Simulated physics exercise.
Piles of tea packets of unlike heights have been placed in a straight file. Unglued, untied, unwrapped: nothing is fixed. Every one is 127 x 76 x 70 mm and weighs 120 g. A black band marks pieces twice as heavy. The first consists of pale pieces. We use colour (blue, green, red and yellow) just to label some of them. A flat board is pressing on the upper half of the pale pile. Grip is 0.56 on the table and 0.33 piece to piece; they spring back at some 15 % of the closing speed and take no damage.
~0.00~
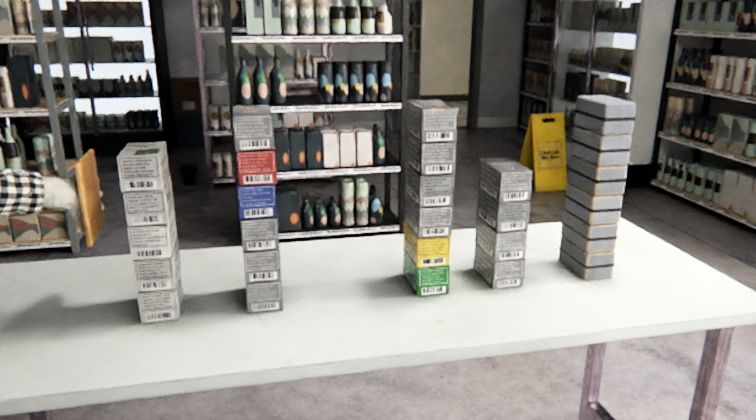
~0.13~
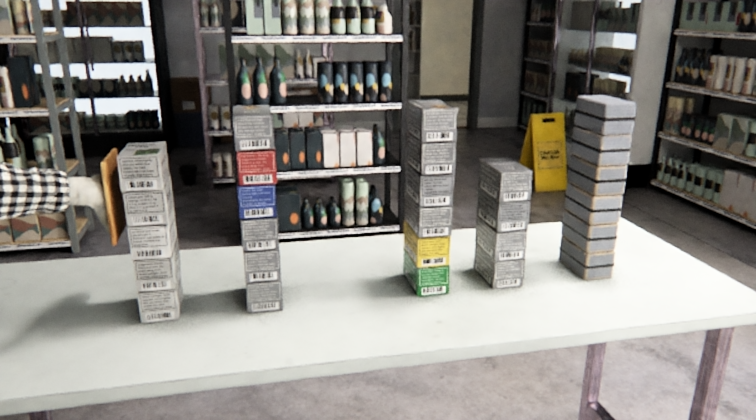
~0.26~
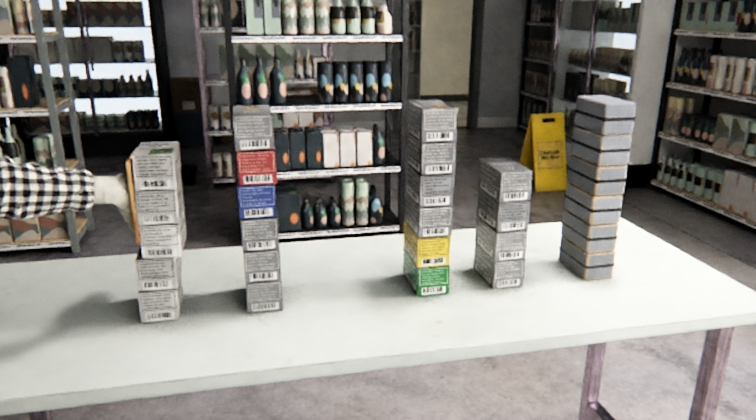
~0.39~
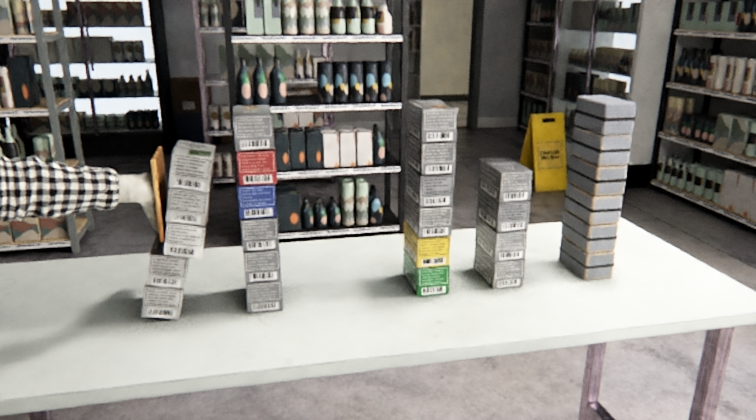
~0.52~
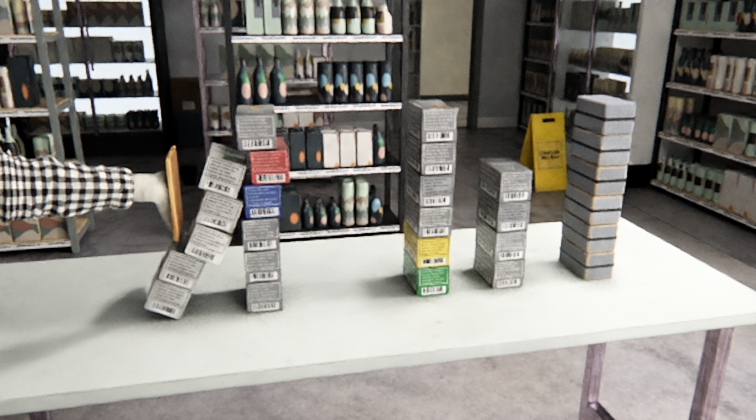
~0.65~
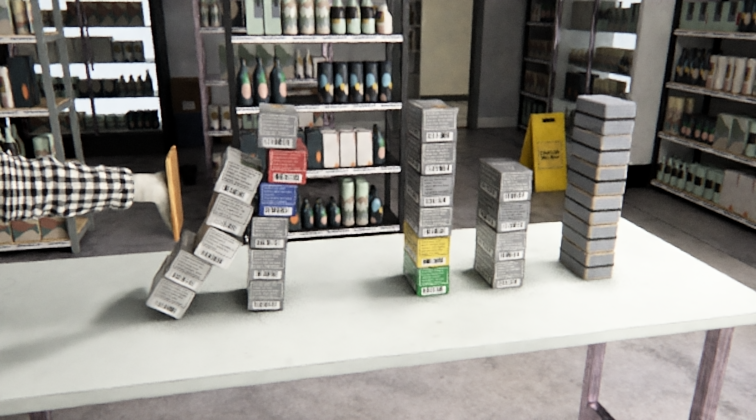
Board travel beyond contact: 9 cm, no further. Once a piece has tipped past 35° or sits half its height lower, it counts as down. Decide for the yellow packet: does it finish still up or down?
It finishes down.
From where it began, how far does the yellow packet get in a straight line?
About 12 cm from where it started.
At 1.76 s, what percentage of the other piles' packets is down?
By that time it is 70 percent.
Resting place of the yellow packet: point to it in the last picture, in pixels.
In the final view it ends up around pixel (469, 263).
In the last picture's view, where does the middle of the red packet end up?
Look near (405, 240) in the final frame.
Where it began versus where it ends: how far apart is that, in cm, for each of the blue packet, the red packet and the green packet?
The blue one ends 38 cm from where it began, the red one 38 cm, and the green one 2 cm.
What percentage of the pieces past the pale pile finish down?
It works out at roughly 95 per cent.
Around 0.88 s, 5 of the pale pile down; none of the 22 other packets down, 6 disturbed; yellow packet unmoved; blue packet tipped 25°.
Around 1.10 s, 5 of the pale pile down; 6 of the 22 other packets down; yellow packet tipped 7°; blue packet on its side.
Around 1.76 s, 5 of the pale pile down; 15 of the 22 other packets down; yellow packet tipped 74°, 59 mm lower; blue packet on its side.
Around 2.24 s, 5 of the pale pile down; 21 of the 22 other packets down; yellow packet on its side; blue packet on its side.
Finally (2.7 s), 5 of the pale pile down; 21 of the 22 other packets down; yellow packet on its side; blue packet on its side; red packet 20 cm lower. Seen by the last camera, middles, yellow packet near (469, 262), blue packet near (399, 271).
